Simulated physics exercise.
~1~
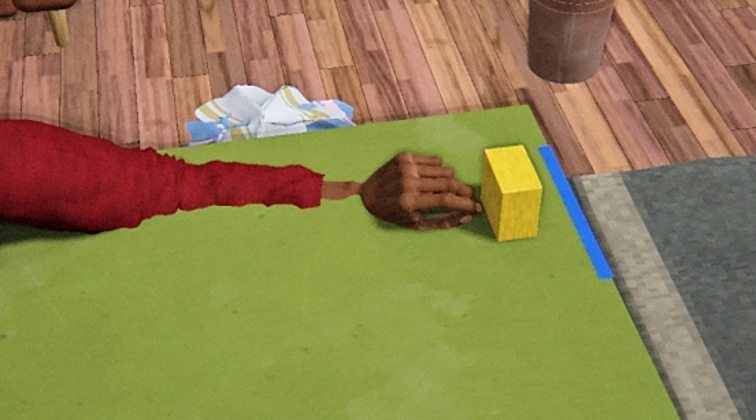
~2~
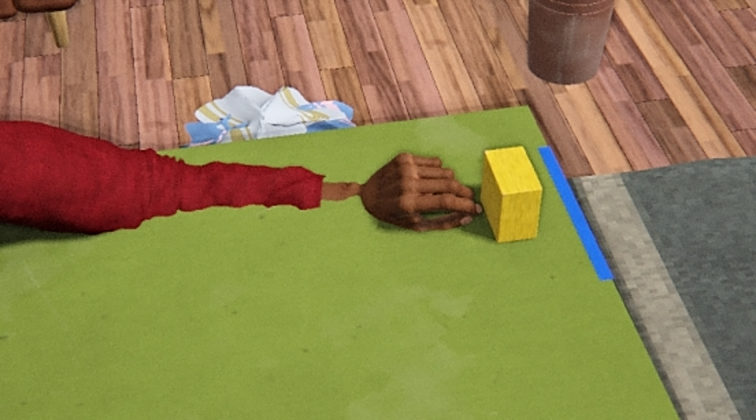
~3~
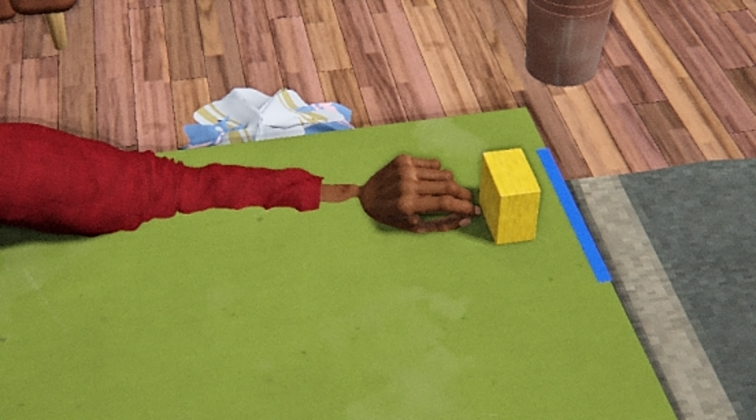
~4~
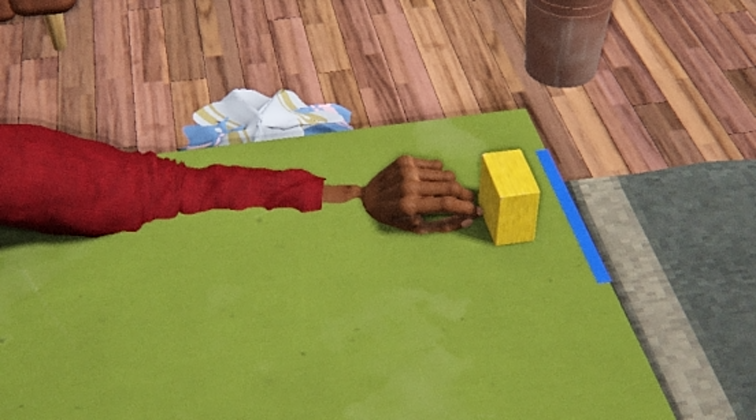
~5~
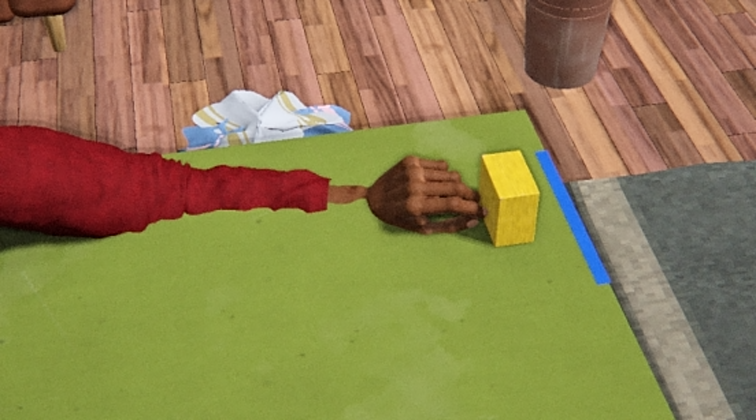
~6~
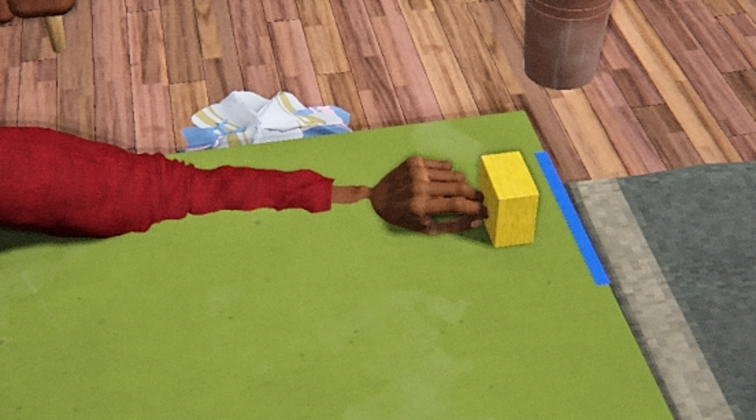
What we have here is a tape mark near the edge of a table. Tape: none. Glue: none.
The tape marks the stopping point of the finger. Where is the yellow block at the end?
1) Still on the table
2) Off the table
(2) Off the table.
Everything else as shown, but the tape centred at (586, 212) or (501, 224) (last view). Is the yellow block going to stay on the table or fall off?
First try, the yellow block tumbles off; second try, it holds on.
Then, 1.28 s after the last picture, yellow block tipped 63° from how it was near (615, 213).
Then, 1.52 s after the last picture, yellow block falling.
At rest, the yellow block goes over the edge.
